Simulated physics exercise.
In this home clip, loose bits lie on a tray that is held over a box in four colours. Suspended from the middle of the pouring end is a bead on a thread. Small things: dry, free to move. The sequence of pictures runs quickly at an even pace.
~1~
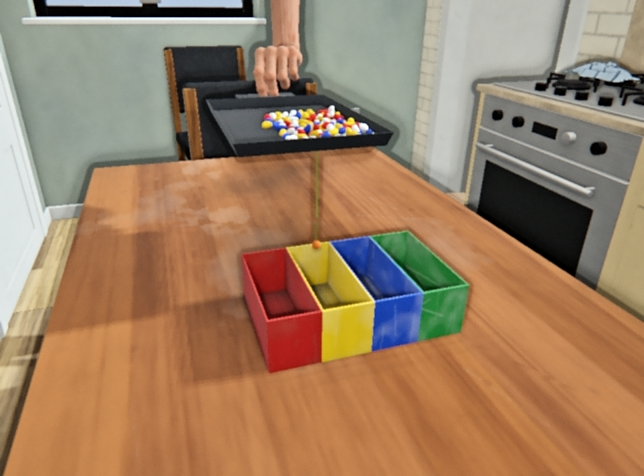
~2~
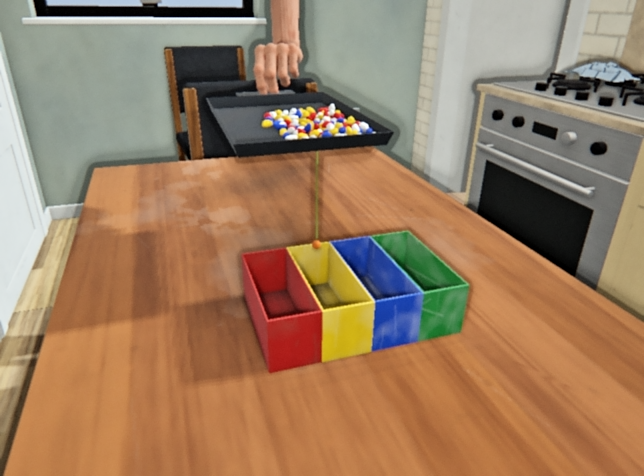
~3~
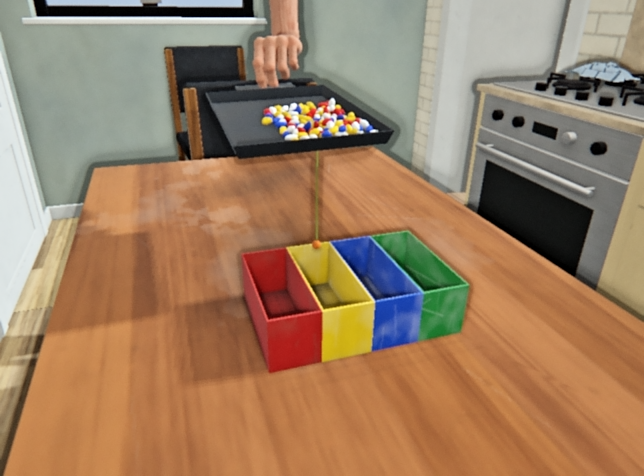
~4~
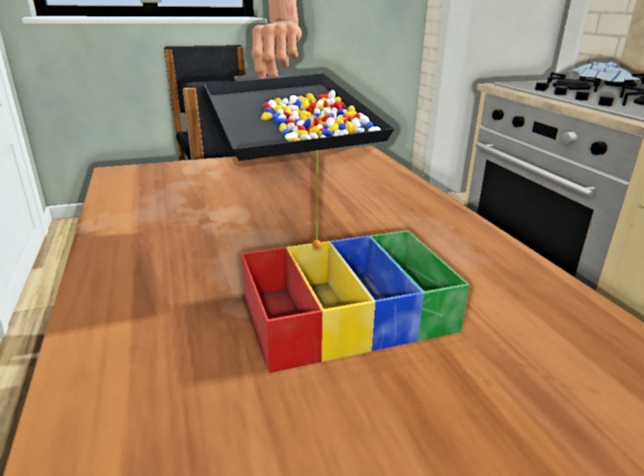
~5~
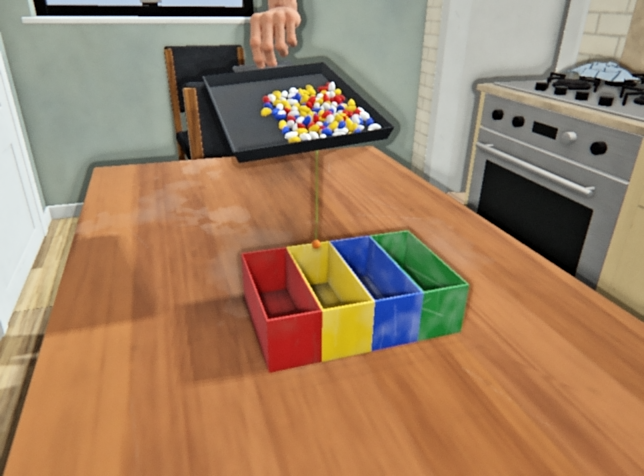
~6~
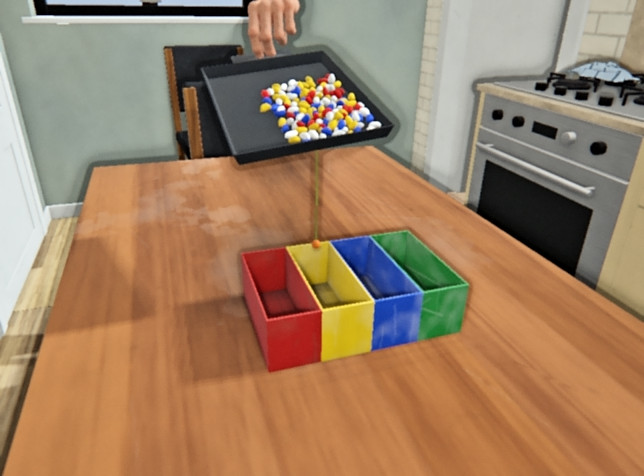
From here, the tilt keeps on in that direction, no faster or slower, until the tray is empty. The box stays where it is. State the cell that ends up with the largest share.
It is the red cell.
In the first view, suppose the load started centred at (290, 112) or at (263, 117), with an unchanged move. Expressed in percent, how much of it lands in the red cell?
Roughly 50 per cent, then roughly 50 per cent.
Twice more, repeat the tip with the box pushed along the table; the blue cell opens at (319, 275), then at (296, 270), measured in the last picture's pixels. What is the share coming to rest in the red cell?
Roughly 20 % and 0 %.
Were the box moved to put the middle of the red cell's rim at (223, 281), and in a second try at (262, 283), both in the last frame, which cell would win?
Try 1 - the yellow one; try 2 - that red cell.
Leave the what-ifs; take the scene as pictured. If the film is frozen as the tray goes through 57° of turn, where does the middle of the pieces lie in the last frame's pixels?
I'd mark it close to (286, 129).
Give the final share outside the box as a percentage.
About 40 %.
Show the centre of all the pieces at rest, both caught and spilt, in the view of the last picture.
Once nothing moves, the middle sits near (262, 322).
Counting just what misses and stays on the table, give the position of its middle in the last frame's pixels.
About (197, 334) in the last picture.
Shortly afterwards, tray tipped steeply; all but a few on the tray; only a few in the red cell; only a few falling or outside the box.
Next, tray tipped right over; near a quarter on the tray; near a quarter in the red cell; a little in the yellow cell; near half falling or outside the box.
Some moments later, tray tipped past a quarter turn; near half in the red cell; a little in the yellow cell; near half falling or outside the box.
In the end, tray tipped past a quarter turn; near half in the red cell; a little in the yellow cell; none at all in the blue cell; none at all in the green cell; near half outside the box.
